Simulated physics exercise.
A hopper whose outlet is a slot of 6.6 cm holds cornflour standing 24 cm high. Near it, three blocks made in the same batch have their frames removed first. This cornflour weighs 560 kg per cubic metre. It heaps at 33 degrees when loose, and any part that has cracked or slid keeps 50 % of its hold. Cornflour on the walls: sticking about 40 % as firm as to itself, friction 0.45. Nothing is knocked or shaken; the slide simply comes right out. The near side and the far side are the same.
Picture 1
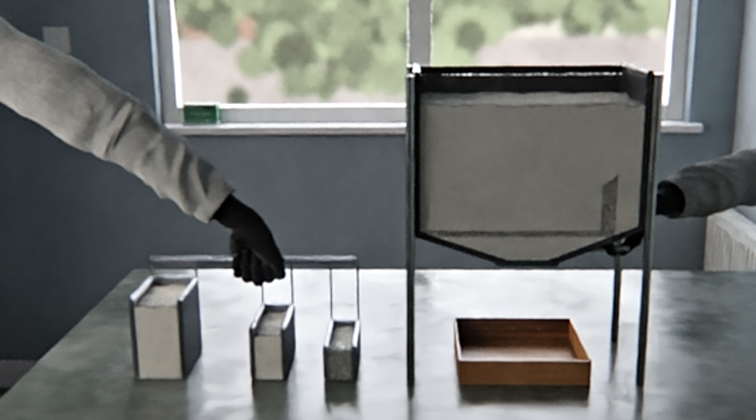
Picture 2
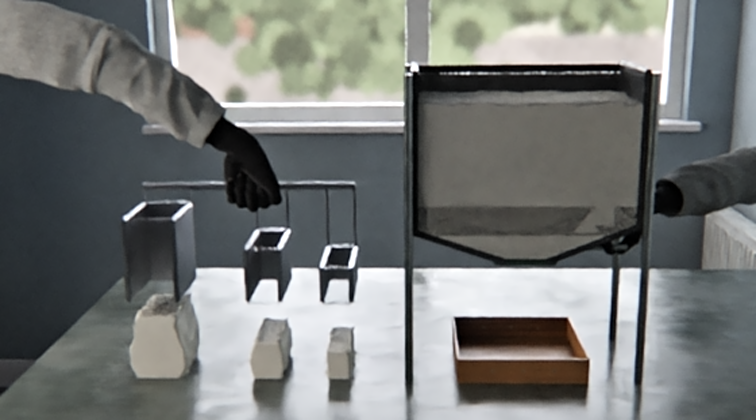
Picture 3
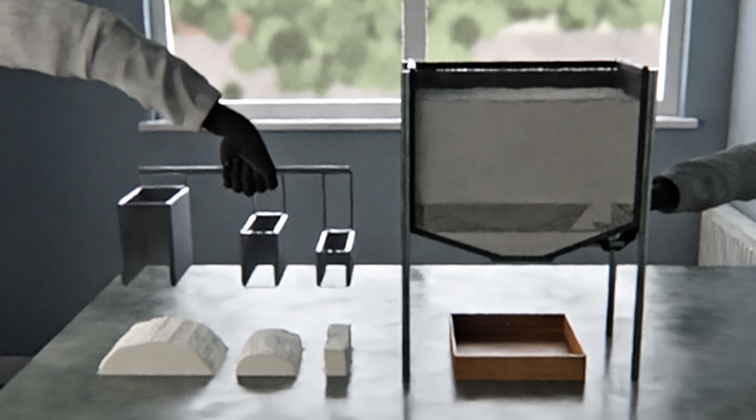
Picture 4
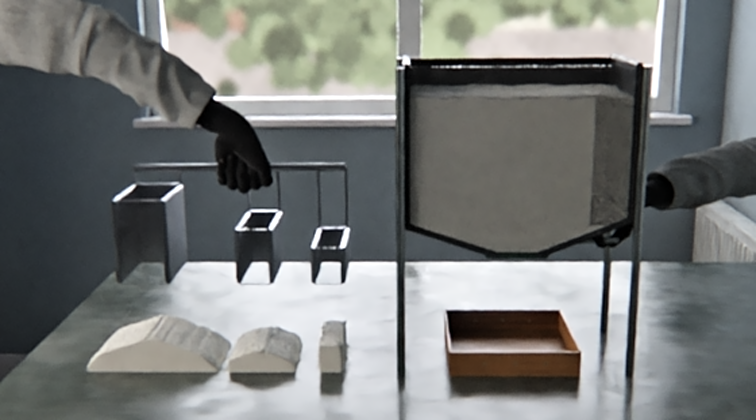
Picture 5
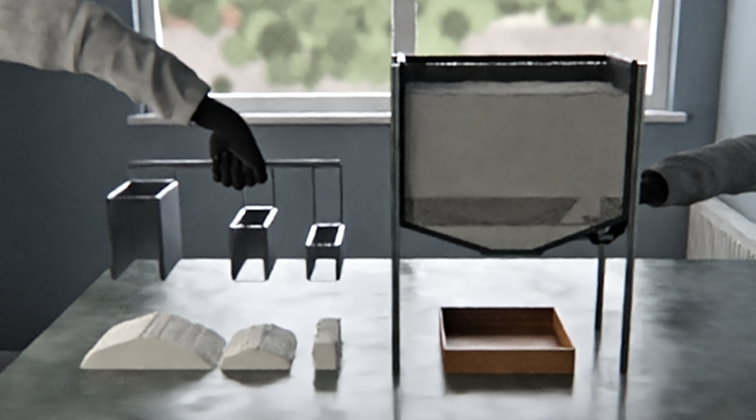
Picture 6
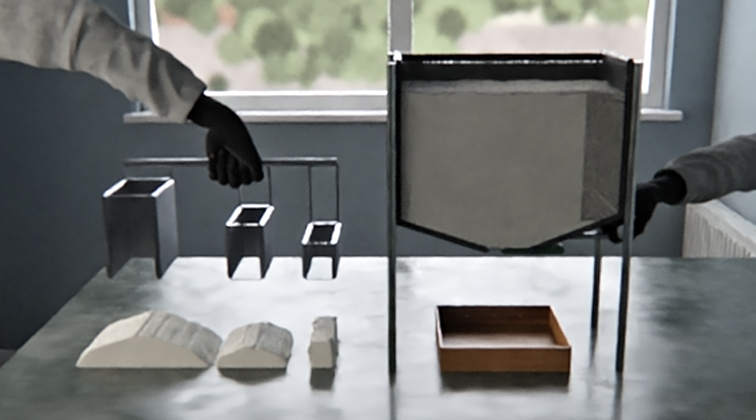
A room with blue-grey walls is seen from the front across a grey tabletop, with a bright window and blurred greenery behind. At left a black-gloved hand holds a rack of three dark open boxes around pale blocks, while a dark-edged hopper of greyish powder stands over an orange-brown tray. The hand lifts the boxes, the two left blocks slump, the right one stays upright, the other gloved hand shifts slightly right beneath the hopper, and the view drifts slightly.
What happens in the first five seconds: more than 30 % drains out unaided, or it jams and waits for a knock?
It drains out unaided.
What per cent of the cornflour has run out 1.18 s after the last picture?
Measured share: Around 25 %.
Another 0.35 s on from the sixth picture, 3 % has run out.
Another 0.77 s on from the sixth picture, 13 % has run out.
Another 1.18 s on from the sixth picture, 23 % has run out.
Another 1.60 s on from the sixth picture, 33 % has run out.
Another 4.90 s on from the sixth picture, at the end, 86 % has run out.
